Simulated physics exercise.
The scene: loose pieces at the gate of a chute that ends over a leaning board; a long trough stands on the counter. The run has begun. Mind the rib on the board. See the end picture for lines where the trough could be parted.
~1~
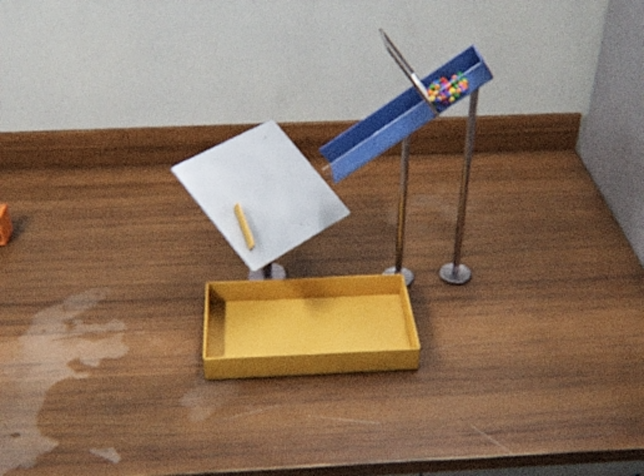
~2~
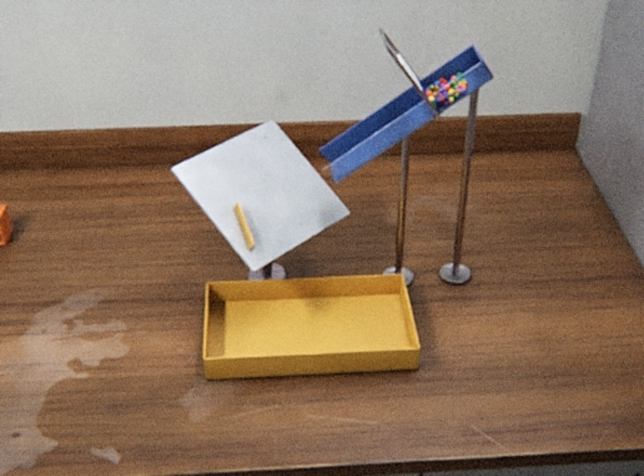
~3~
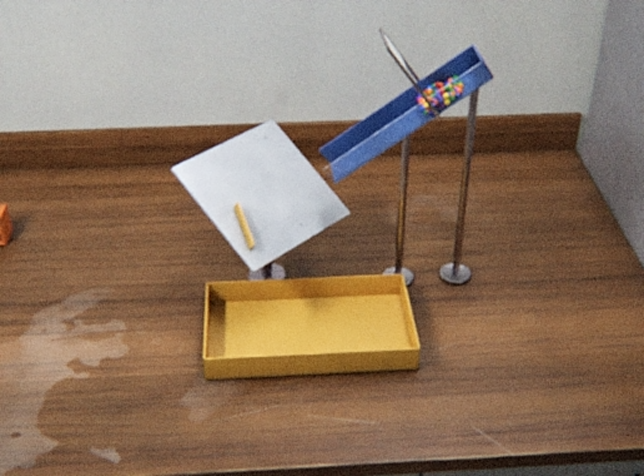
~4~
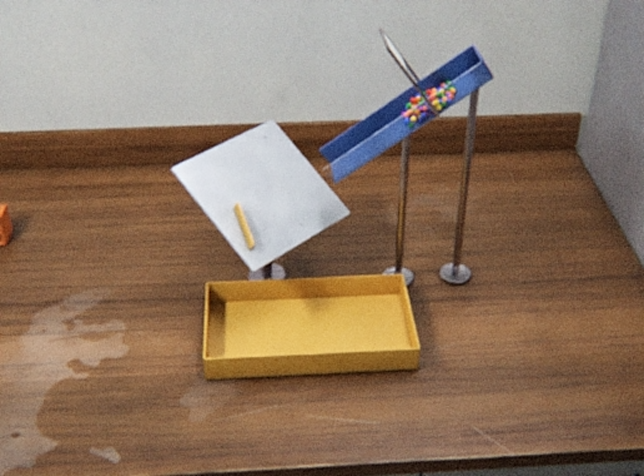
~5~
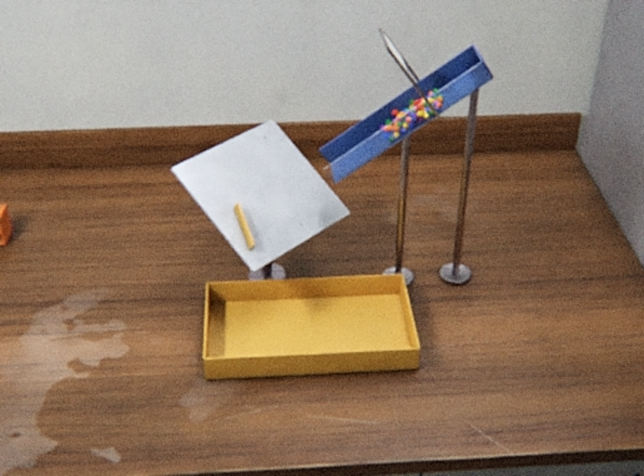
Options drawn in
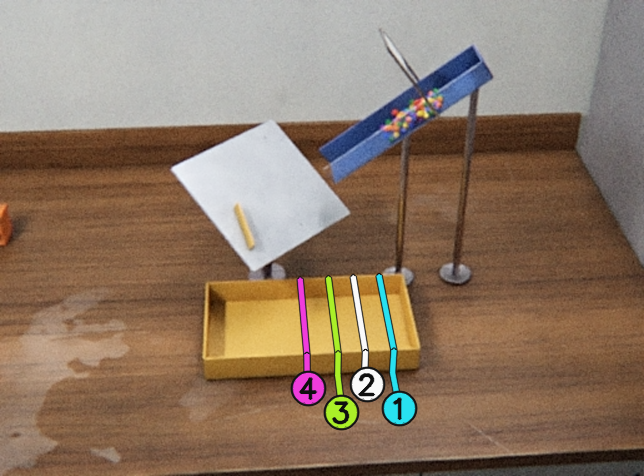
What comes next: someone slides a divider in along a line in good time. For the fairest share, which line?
The best line is 4.
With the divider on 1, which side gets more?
The left side.
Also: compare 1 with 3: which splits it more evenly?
That is line 3.
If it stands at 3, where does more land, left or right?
Left.
On the marked copy, line 1 crosses the front rim at (393, 349); line 2 crosses the front rim at (365, 351); line 3 crosses the front rim at (337, 352); line 4 crosses the front rim at (306, 354).
With 1, of what is caught, nearly all on the left of the divider, a stray few on the right.
With 2, of what is caught, nearly all on the left of the divider, a small part on the right.
With 3, of what is caught, most on the left of the divider, about a quarter on the right.
With 4, of what is caught, about two thirds on the left of the divider, about a third on the right.
